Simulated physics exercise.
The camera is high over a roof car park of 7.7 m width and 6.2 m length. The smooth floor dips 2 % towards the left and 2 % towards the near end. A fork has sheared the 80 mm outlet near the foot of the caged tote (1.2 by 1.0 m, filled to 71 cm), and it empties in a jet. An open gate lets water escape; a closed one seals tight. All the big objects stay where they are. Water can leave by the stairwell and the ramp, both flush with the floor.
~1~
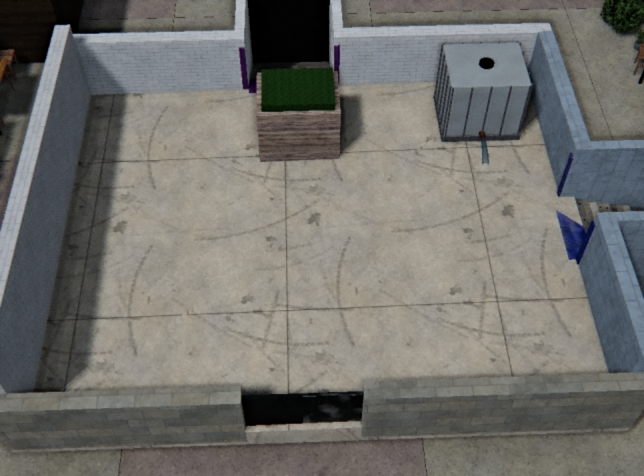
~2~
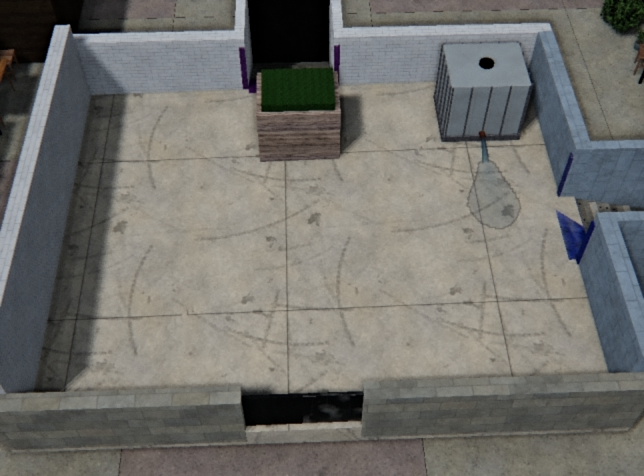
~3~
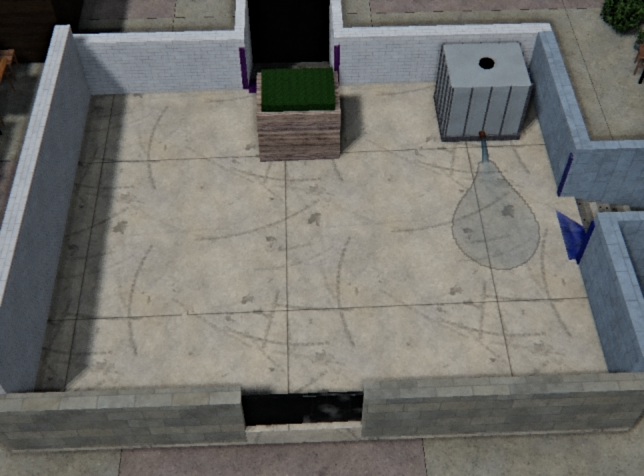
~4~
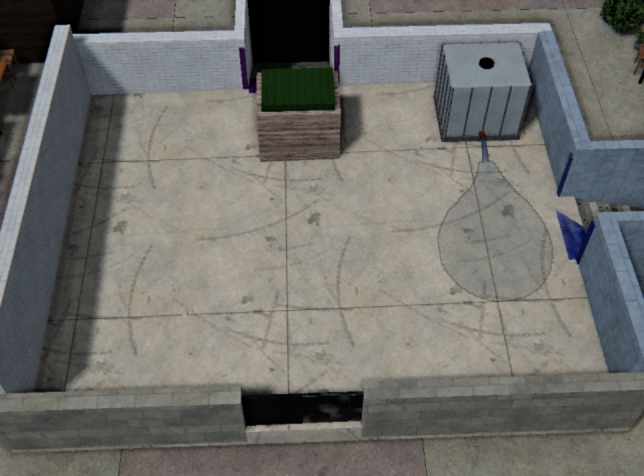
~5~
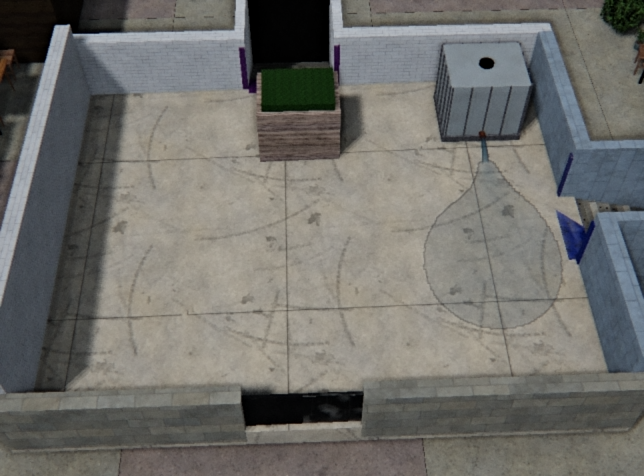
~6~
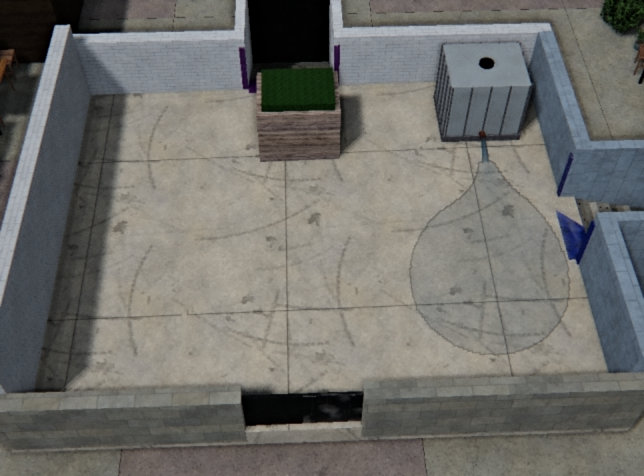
A walled, pale concrete yard with curved dark marks across its floor is seen from high above. A grey ribbed tank with a dark round hole on top stands at the upper right, left of a small blue wedge by a wall gap, and a wooden box topped with green sits near the dark upper opening. From the tank's foot, clear liquid jets out and spreads towards the viewer in a widening teardrop, while the view stays still.
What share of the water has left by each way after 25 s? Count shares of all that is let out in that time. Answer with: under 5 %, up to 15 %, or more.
The gate opening takes under 5 %; the stairwell (marked purple) takes under 5 %; the down ramp (marked blue) takes under 5 %.
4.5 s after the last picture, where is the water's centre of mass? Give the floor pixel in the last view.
Around (460, 319).
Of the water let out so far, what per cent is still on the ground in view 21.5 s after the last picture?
Roughly 100 in a hundred.
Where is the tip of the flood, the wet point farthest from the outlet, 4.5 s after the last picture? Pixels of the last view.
Around (277, 413).
Then, 1.5 s after the last picture water covers 15 % of the floor and is deepest (3 cm) near (489, 174); gone so far, the gate opening 0 %, the stairwell (marked purple) 0 %, the down ramp (marked blue) 0 %.
Then, 4.5 s after the last picture water covers 20 % of the floor and is deepest (3 cm) near (489, 174); gone so far, the gate opening 0 %, the stairwell (marked purple) 0 %, the down ramp (marked blue) 0 %.
Then, 8.5 s after the last picture water covers 30 % of the floor and is deepest (4 cm) near (487, 166); gone so far, the gate opening 0 %, the stairwell (marked purple) 0 %, the down ramp (marked blue) 0 %.
Then, 12.5 s after the last picture water covers 30 % of the floor and is deepest (7 cm) near (29, 424); gone so far, the gate opening 0 %, the stairwell (marked purple) 0 %, the down ramp (marked blue) 0 %.
Then, 21.5 s after the last picture water covers 40 % of the floor and is deepest (8 cm) near (29, 424); gone so far, the gate opening 0 %, the stairwell (marked purple) 0 %, the down ramp (marked blue) 0 %.
